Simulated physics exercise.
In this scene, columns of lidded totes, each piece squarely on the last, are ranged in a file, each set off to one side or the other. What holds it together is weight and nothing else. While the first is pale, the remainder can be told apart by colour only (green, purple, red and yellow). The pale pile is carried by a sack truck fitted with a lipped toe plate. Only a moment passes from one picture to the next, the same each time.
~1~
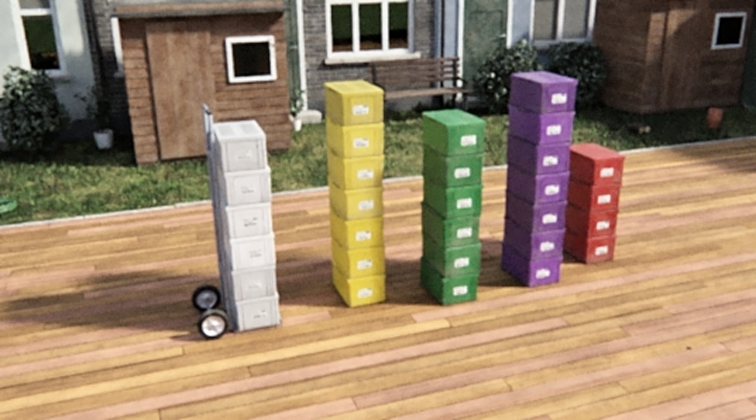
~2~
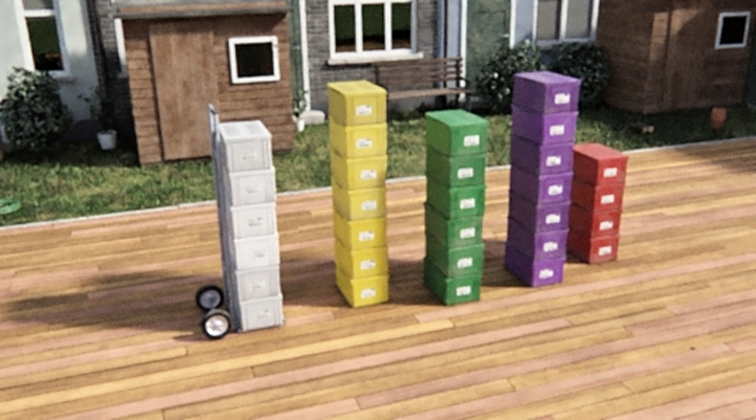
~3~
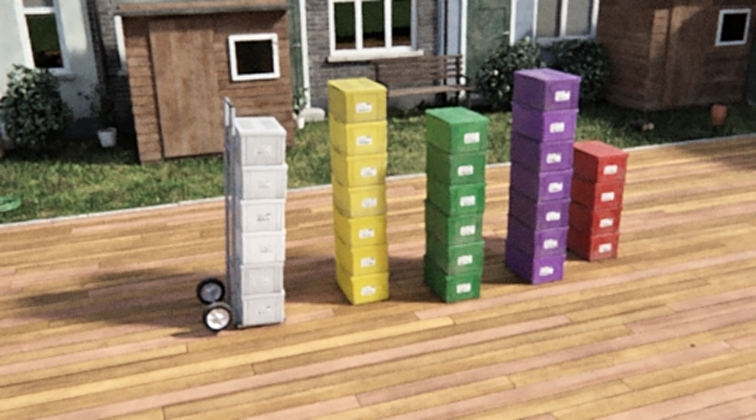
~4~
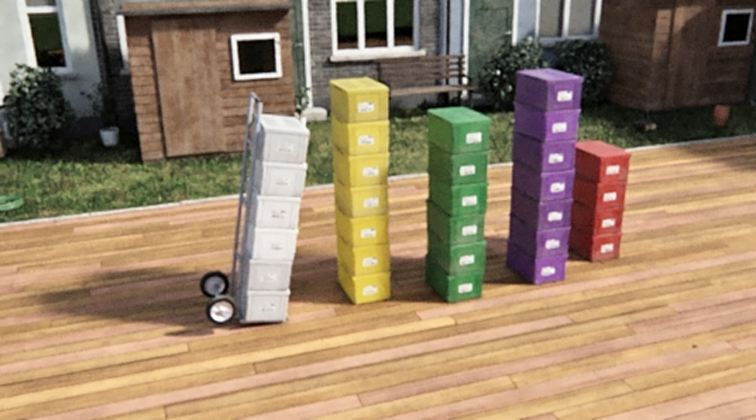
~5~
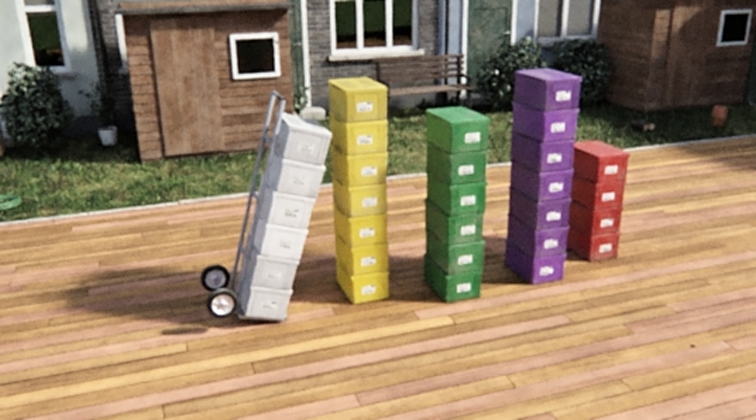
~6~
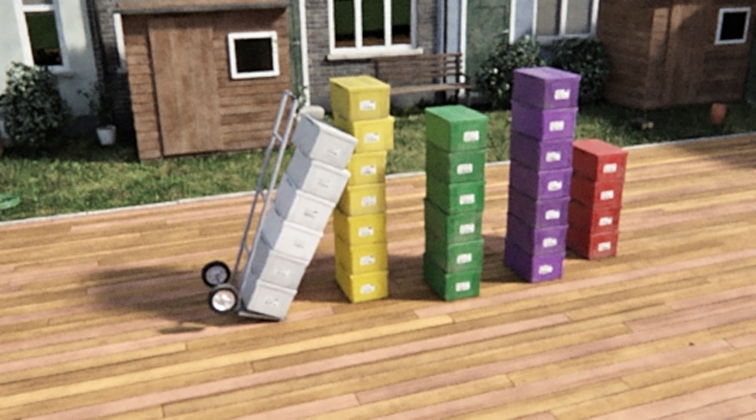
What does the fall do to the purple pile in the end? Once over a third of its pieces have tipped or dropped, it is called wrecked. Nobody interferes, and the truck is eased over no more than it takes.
In the end it wrecks it.
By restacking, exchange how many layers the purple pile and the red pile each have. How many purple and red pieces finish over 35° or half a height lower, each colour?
By colour: Purple 4, red 6.
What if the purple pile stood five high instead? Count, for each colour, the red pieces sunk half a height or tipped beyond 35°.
By colour: Red 3.
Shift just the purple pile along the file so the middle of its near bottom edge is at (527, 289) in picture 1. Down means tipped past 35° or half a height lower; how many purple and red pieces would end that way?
Down at the end: Purple 7, red 3.
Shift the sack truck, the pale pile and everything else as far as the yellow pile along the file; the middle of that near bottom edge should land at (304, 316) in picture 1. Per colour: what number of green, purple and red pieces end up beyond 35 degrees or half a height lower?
Green: 5; purple: 7; red: 4.
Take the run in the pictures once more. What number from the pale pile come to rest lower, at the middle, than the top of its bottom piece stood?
Altogether it is 2.
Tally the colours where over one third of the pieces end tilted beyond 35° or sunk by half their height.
4.
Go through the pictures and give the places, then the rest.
In the first picture (pixels give the middle of a visible side), truck frame (214, 161) level; top purple tote (559, 98); top yellow tote (363, 109); none of the others has stirred.
In the second picture, truck frame (219, 161) rocked barely; top purple tote (562, 98).
In the third picture, truck frame (233, 154) rocked barely, top of the pale pile leaning barely; top purple tote (562, 95); none of the others has stirred.
In the fourth picture, truck frame (255, 149) rocked a little, top of the pale pile leaning a little; top purple tote (565, 95); none of the others has stirred.
In the fifth picture, truck frame (273, 145) rocked clearly, top of the pale pile leaning clearly; top purple tote (563, 95); none of the others has stirred.
In the sixth picture, truck frame (283, 144) rocked clearly, top of the pale pile leaning clearly; top purple tote (562, 93); top yellow tote (370, 104) a little from its place; movement in 2 of them.
Shortly afterwards, 6 of the pale pile down; none of the 7 purple totes down (0 of 24 in all colours); top purple tote unmoved; top yellow tote tilted clearly.
Next, 6 of the pale pile down; none of the 7 purple totes down (7 of 24 in all colours); top purple tote tilted barely; top yellow tote tilted well over, about its own height lower.
Some moments later, 6 of the pale pile down; 7 of the 7 purple totes down (20 of 24 in all colours); top purple tote tilted clearly, about its own height lower; top yellow tote on its side.
Afterwards, 6 of the pale pile down; 7 of the 7 purple totes down (24 of 24 in all colours); top purple tote tilted steeply, some five heights lower; top red tote upside down.
In the end, 6 of the pale pile down; 7 of the 7 purple totes down (24 of 24 in all colours); top purple tote on its side; top red tote upside down. From the last view, middles, top red tote near (720, 199).
